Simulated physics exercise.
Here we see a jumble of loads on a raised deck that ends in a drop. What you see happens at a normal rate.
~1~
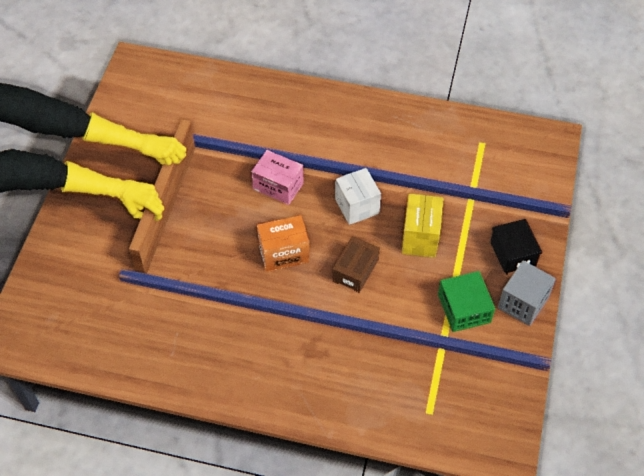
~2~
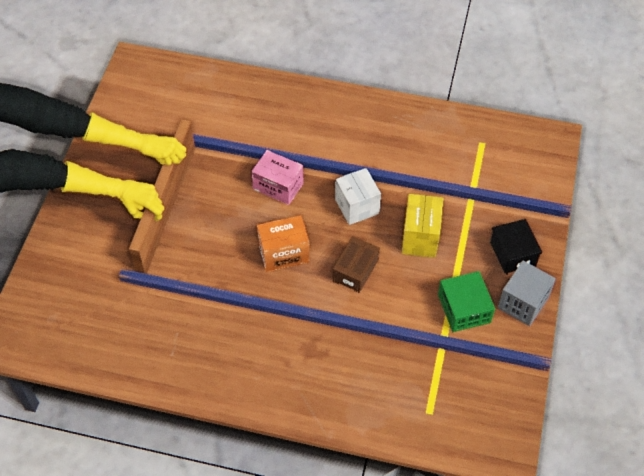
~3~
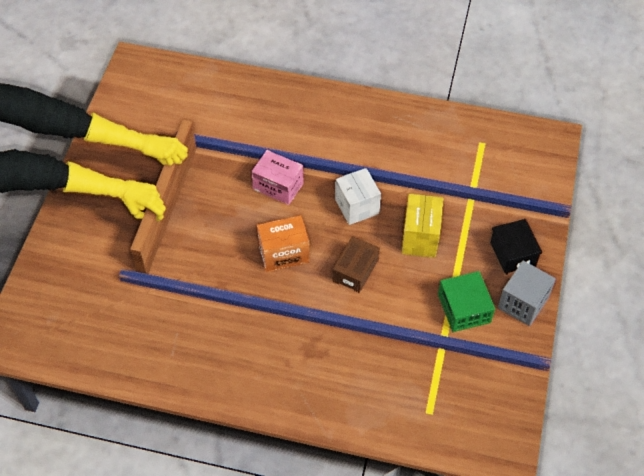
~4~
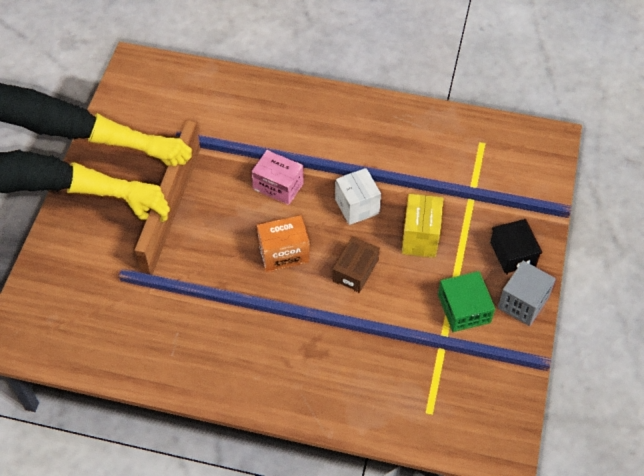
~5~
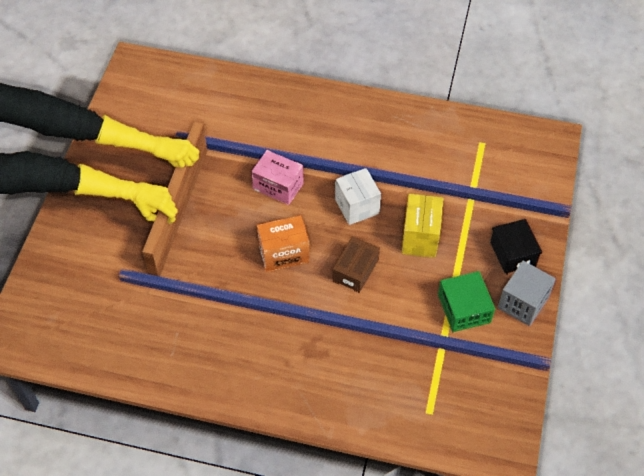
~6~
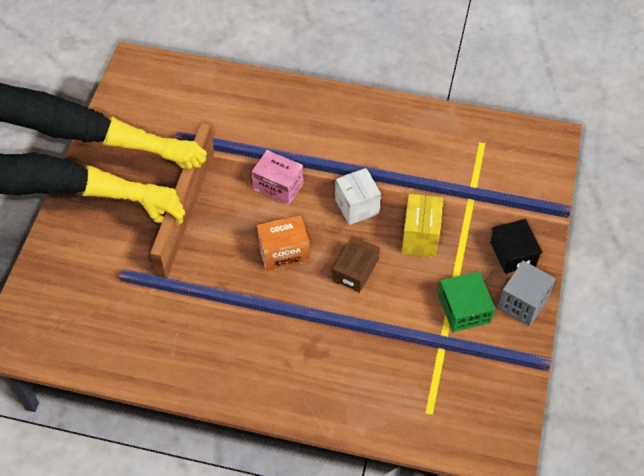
In this clip, two yellow-gloved hands push a wooden plank slowly a short way to the right across a wooden table between blue rails, while the coloured boxes and the yellow tape line ahead of it stay still.
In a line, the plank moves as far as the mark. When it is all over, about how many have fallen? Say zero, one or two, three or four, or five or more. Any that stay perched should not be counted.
When it is all over, the number fallen is one or two.
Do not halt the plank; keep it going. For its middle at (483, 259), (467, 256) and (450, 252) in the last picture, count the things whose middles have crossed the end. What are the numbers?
In order, that gives 2, then 2, then 1.
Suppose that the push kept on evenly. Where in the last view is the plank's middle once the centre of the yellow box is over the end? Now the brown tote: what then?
The middle would be close to (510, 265) and then close to (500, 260).
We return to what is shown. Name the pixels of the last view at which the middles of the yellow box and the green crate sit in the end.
Yellow box at (541, 266), green crate at (549, 331).
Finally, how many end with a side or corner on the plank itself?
The number is 2.
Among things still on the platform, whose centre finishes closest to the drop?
The green crate finishes nearest.
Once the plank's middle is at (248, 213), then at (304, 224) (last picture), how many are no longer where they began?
At the first spot 1, then 4.
Early on, none off yet; grey crate at rest near (526, 294); black tote at rest near (515, 247); green crate at rest near (466, 302).
Finally, the number that fall off is one or two; lost, grey crate.
